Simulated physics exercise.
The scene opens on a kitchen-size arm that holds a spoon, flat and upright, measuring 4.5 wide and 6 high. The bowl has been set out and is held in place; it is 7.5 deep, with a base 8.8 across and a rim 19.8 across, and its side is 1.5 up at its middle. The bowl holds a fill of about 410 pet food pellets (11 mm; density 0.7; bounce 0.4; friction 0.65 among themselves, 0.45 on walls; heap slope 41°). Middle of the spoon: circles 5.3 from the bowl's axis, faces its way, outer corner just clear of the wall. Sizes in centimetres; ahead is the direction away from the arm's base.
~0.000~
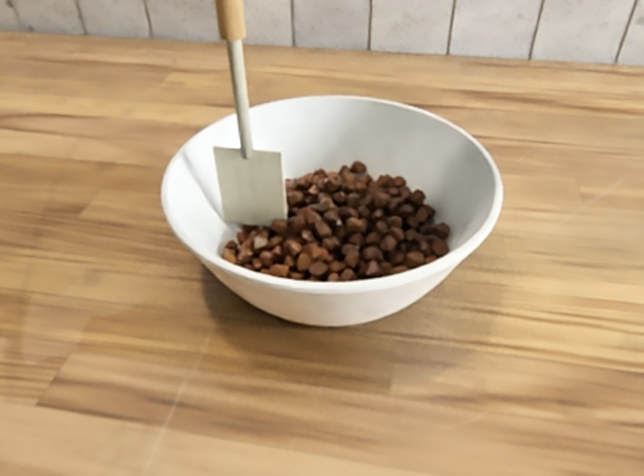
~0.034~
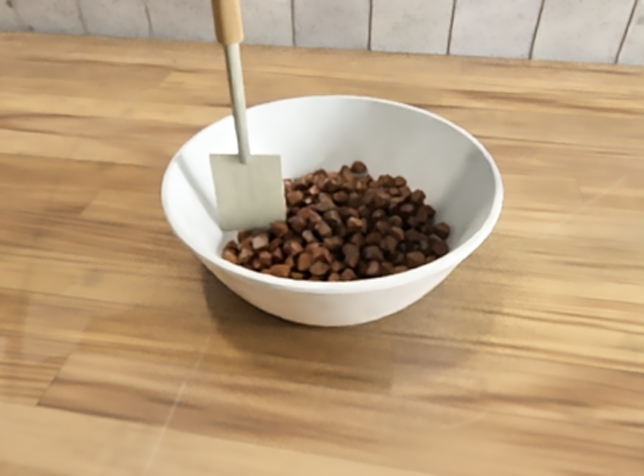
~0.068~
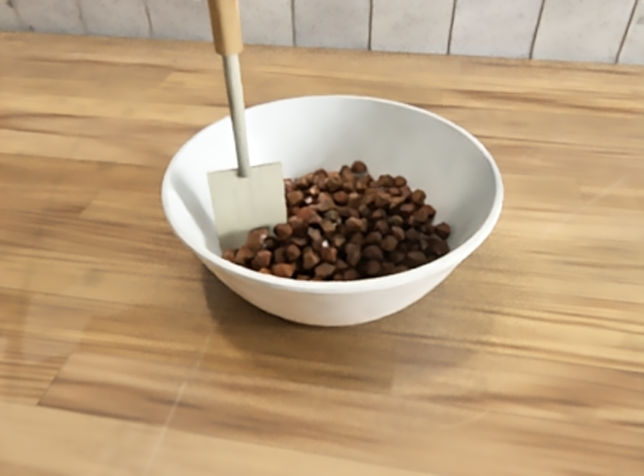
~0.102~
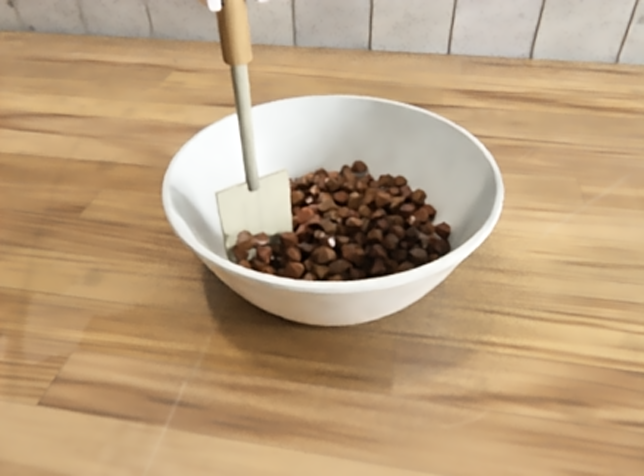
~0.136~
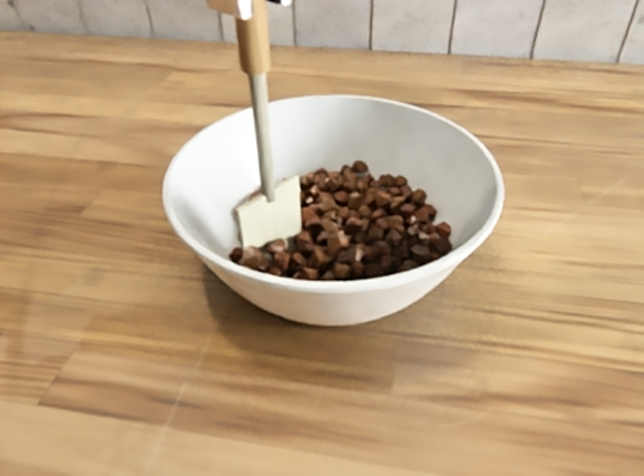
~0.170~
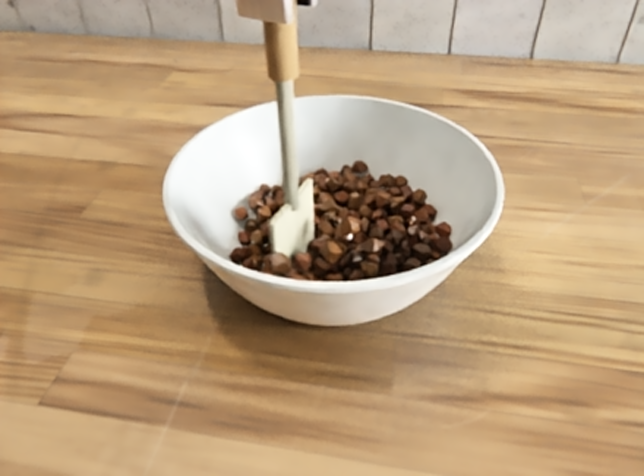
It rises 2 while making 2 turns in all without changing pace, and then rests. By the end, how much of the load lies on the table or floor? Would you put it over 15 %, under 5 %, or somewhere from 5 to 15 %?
I would put it under 5 %.
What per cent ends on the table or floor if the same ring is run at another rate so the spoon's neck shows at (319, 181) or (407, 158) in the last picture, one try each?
About 10 per cent, then about 20 per cent.
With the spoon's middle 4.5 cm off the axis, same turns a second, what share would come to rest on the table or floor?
Close to 5 in a hundred then.
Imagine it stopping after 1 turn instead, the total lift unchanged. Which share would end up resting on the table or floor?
I'd expect some 0 per cent.
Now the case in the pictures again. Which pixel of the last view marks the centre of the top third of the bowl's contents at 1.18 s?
(349, 221).
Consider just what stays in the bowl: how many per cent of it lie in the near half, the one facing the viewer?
I'd put it at roughly 50 per cent.
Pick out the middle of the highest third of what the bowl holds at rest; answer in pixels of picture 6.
In the final view it lies around (333, 224).
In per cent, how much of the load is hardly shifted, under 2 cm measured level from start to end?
Result: Close to 30 per cent of the load.
After 0.67 s, 329° round, highest piece 9 above the table; 408 in the bowl, 2 on the table or floor, 2 in flight or on the tool.
After 1.18 s, 223° round, highest piece 7 above the table; 402 in the bowl, 10 on the table or floor.
After 1.63 s, 0° round, highest piece 6 above the table; 402 in the bowl, 10 on the table or floor.
After 2.33 s, 0° round, highest piece 6 above the table; 402 in the bowl, 10 on the table or floor.
In the end, 402 in the bowl, 10 on the table or floor. That is 2 % on the table or floor.
